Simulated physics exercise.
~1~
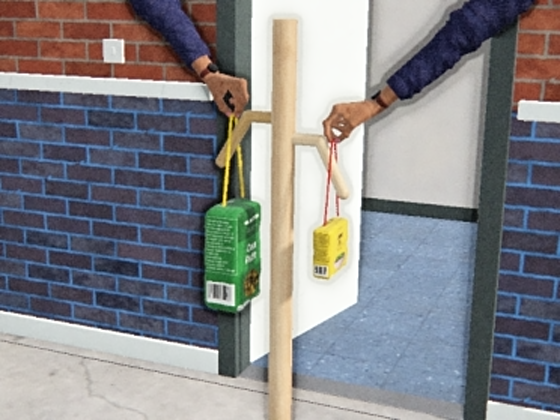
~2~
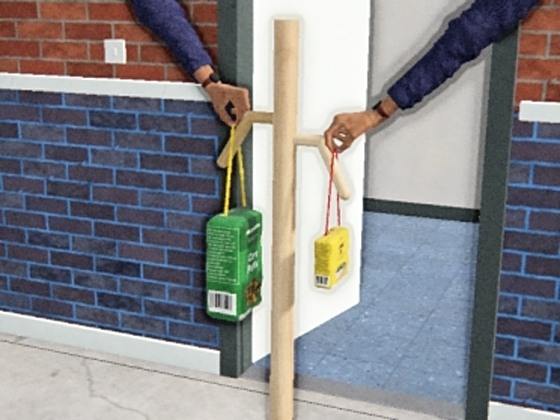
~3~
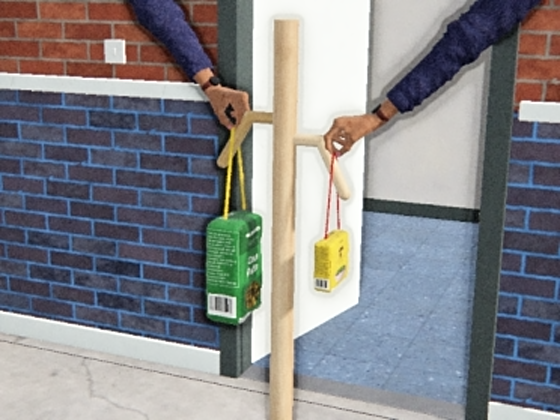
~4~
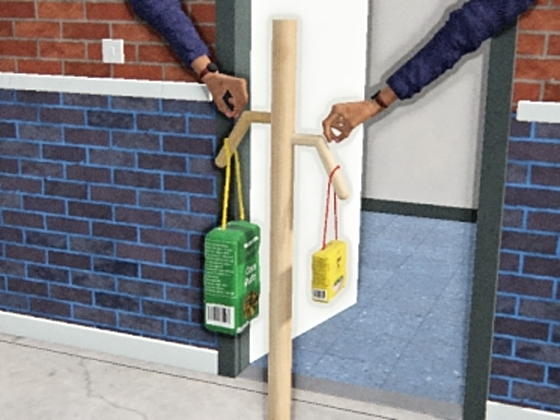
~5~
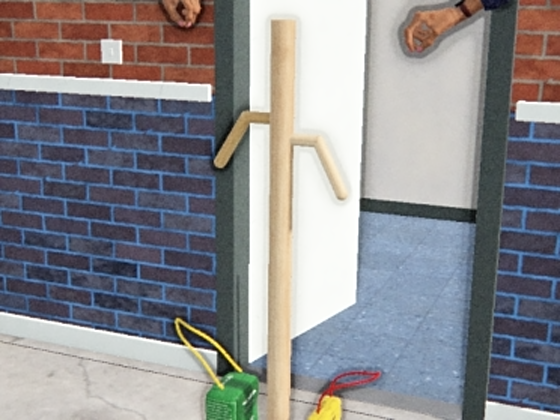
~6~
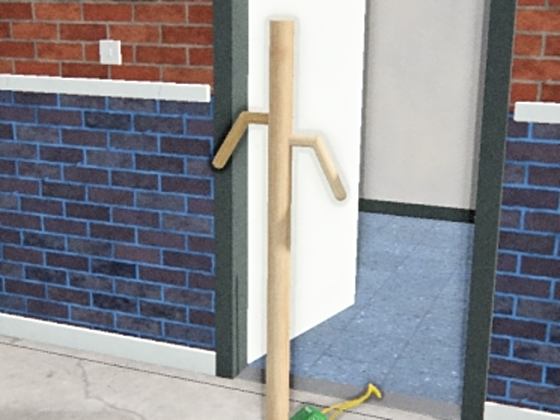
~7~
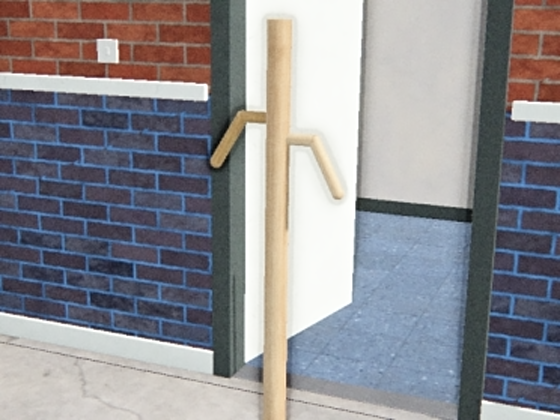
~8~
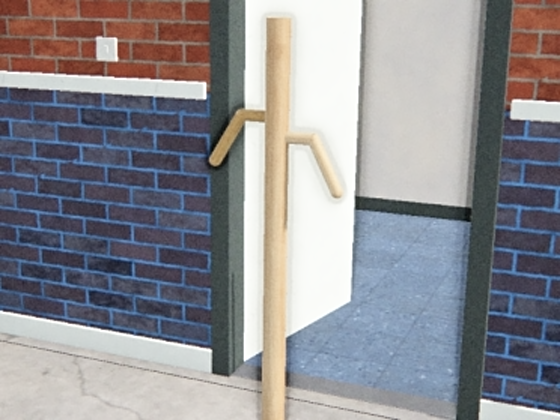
The clip shows two hands lowering a green sack and a yellow pouch by their loops onto the downward-sloping pegs of a wooden stand before a doorway. Once released, both drop to the floor and pass out of view, leaving the pegs empty.
